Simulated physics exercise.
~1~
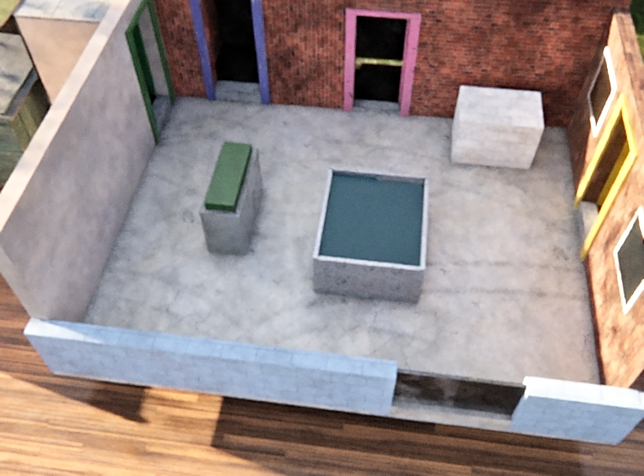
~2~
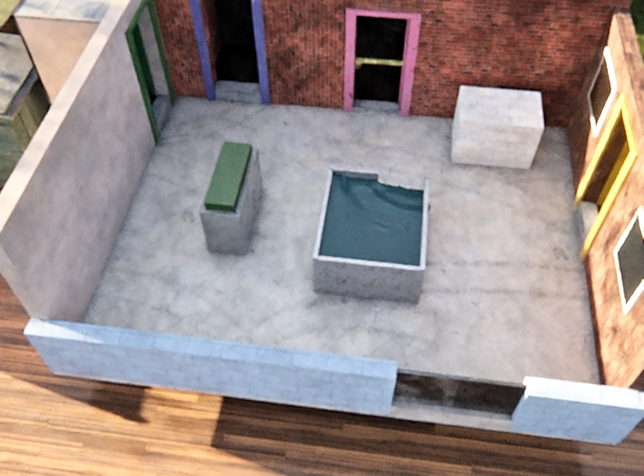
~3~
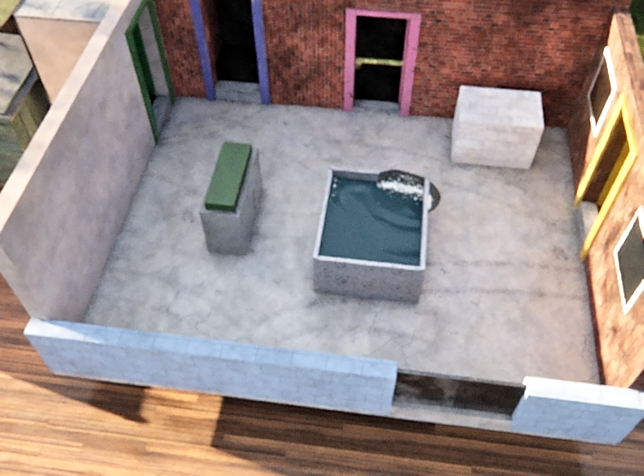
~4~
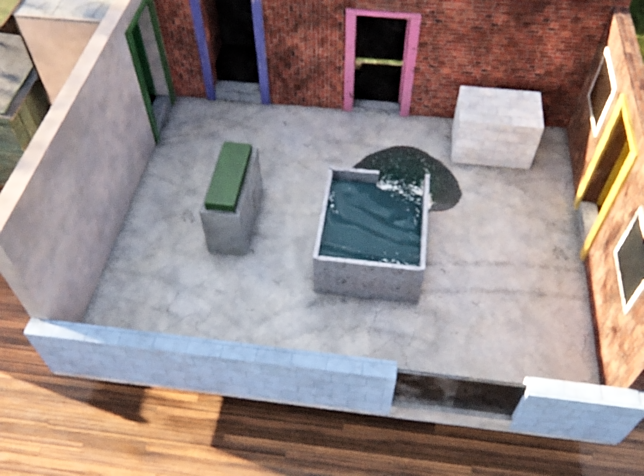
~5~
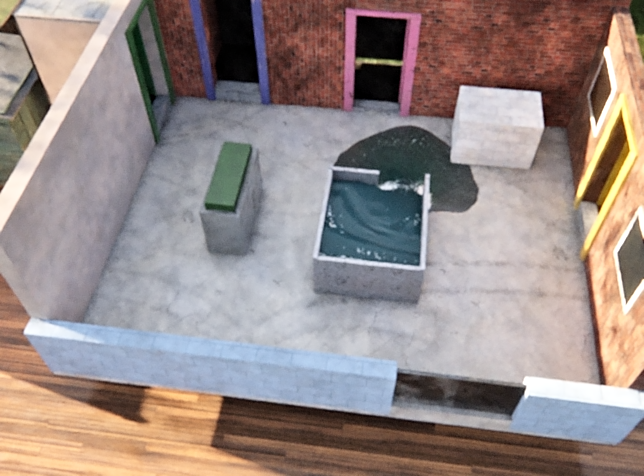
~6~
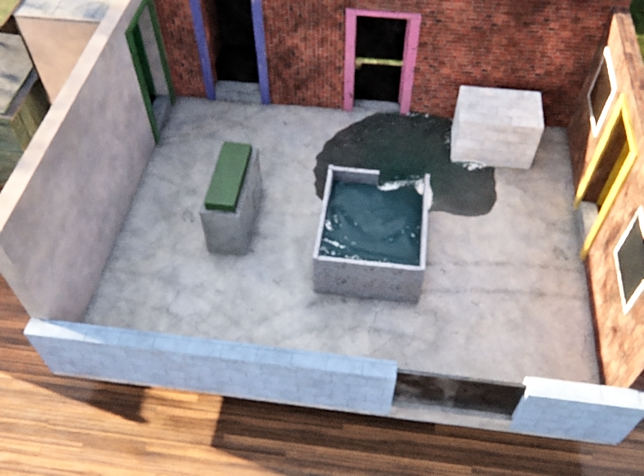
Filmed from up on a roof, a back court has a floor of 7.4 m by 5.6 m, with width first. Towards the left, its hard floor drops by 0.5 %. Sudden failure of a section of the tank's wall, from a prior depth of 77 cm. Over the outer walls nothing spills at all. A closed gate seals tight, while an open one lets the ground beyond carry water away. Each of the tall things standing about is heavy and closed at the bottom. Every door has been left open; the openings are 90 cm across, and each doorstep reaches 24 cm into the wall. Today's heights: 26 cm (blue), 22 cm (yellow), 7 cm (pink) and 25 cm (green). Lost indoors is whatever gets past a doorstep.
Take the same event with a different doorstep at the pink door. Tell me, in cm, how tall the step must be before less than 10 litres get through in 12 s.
It would have to be roughly 26 cm high.
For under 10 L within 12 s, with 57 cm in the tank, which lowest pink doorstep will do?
Minimum height: Approx. 18 cm.
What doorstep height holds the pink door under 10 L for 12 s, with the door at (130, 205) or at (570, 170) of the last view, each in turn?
You'd want about 6.0 cm there first, then about 16 cm.
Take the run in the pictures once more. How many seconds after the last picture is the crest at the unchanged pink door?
The level tops out near 1.4 seconds.
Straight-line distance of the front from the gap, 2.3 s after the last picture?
It gets close to 5.0 metres out.
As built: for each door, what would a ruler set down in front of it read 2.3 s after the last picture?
In cm: Blue 5, yellow 6, pink 18, green 7.
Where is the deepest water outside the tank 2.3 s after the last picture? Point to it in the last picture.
Look close to (556, 127).
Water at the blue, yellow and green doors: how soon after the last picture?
Blue 1.1 s, yellow 1.2 s, green 2.2 s.
Then, 0.7 s after the last picture water covers 20 % of the floor, deepest (42 cm) near (448, 118); 10 cm at the pink door, 44 litres in over its 7 cm doorstep.
Then, 2.3 s after the last picture water covers 35 % of the floor, deepest (26 cm) near (556, 127); 18 cm at the pink door, 197 litres in over its 7 cm doorstep.
Then, 11.3 s after the last picture water covers 95 % of the floor, deepest (10 cm) near (127, 271); 5 cm at the pink door, 309 litres in over its 7 cm doorstep.
At the pink door as built, the water peaked near 22 cm, 1.3 s after the last picture.
With a doorstep of 21.5 cm, 32 litres would have come in within the 12 s; with 29.5 cm, 3 litres. So under 10 litres takes about 26 cm.
